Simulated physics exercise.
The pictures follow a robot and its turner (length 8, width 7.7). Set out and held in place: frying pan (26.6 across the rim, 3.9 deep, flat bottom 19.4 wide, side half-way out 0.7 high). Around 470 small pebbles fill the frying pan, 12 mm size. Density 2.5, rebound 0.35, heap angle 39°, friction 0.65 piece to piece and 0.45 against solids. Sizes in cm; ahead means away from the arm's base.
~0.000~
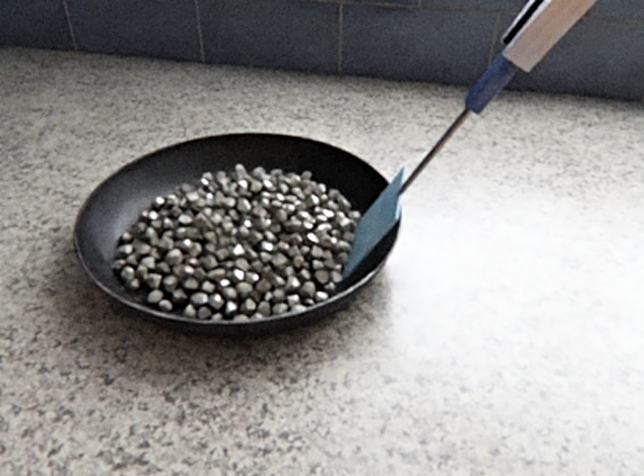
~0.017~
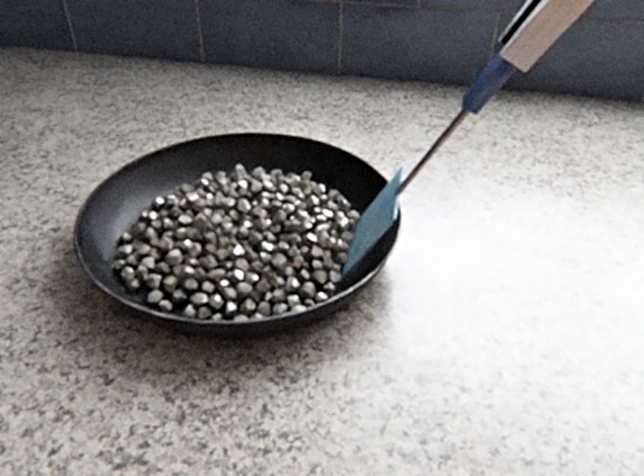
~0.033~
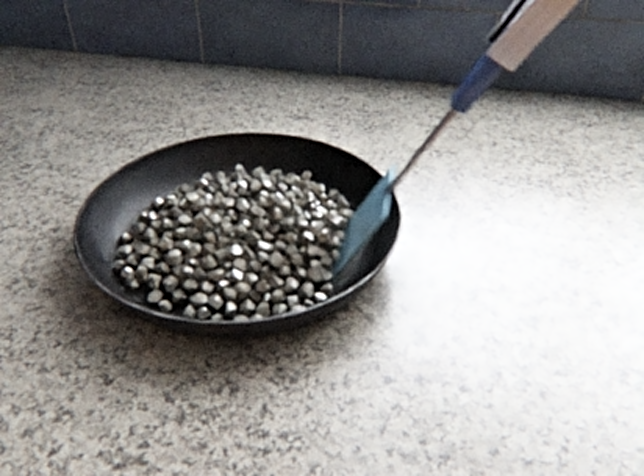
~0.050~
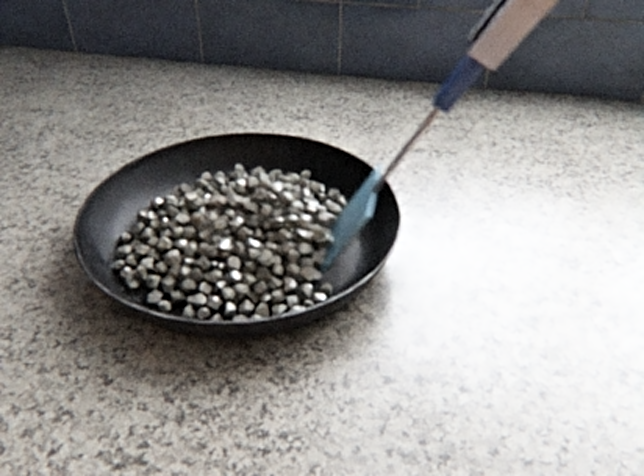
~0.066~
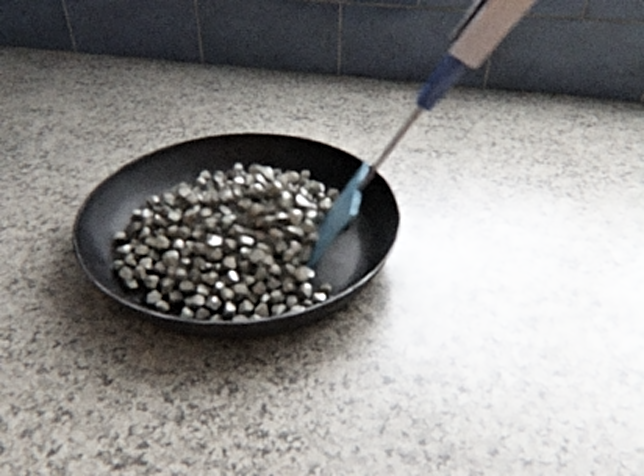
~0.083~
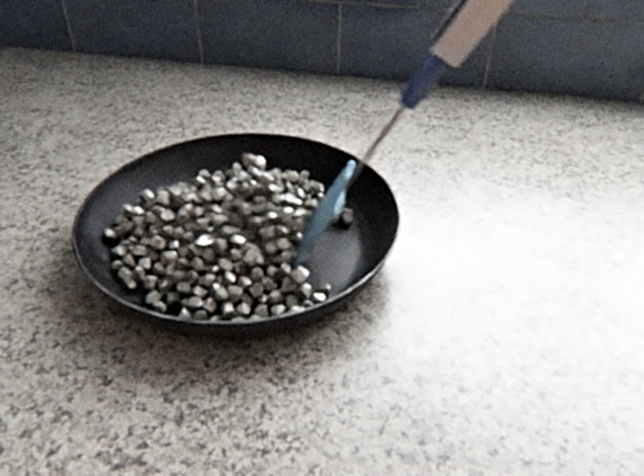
Blue turner with a pale handle pushing a heap of small grey pebbles leftward across a dark frying pan on a speckled countertop.
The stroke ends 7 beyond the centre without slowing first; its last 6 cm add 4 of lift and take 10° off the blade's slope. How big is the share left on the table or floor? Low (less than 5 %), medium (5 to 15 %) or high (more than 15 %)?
A medium share, 5 to 15 %, ends on the table or floor.
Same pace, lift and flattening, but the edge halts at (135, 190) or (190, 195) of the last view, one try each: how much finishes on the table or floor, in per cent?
About 20 and 5 per cent.
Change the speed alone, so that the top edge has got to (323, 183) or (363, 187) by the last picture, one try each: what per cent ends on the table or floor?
Some 15 and 0 per cent.
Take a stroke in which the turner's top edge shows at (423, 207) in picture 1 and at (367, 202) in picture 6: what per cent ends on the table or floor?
Some 5 per cent.
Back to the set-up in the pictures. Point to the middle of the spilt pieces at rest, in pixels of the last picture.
At about (51, 223).
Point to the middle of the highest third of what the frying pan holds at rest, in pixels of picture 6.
Near (136, 207).
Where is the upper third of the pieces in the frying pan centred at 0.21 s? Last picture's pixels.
At about (166, 203).
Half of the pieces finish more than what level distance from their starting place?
About 4 cm.
After 0.14 s, sloping 61°, highest piece 8 above the table; 467 in the frying pan.
After 0.21 s, sloping 57°, highest piece 6 above the table; 465 in the frying pan, 2 on the blade or in flight.
After 0.44 s, sloping 51°, highest piece 6 above the table; 424 in the frying pan, 37 on the table or floor, 6 on the blade or in flight.
After 1.49 s, sloping 51°, highest piece 5 above the table; 424 in the frying pan, 43 on the table or floor.
In the end, 424 in the frying pan, 43 on the table or floor. That is 9 % on the table or floor.
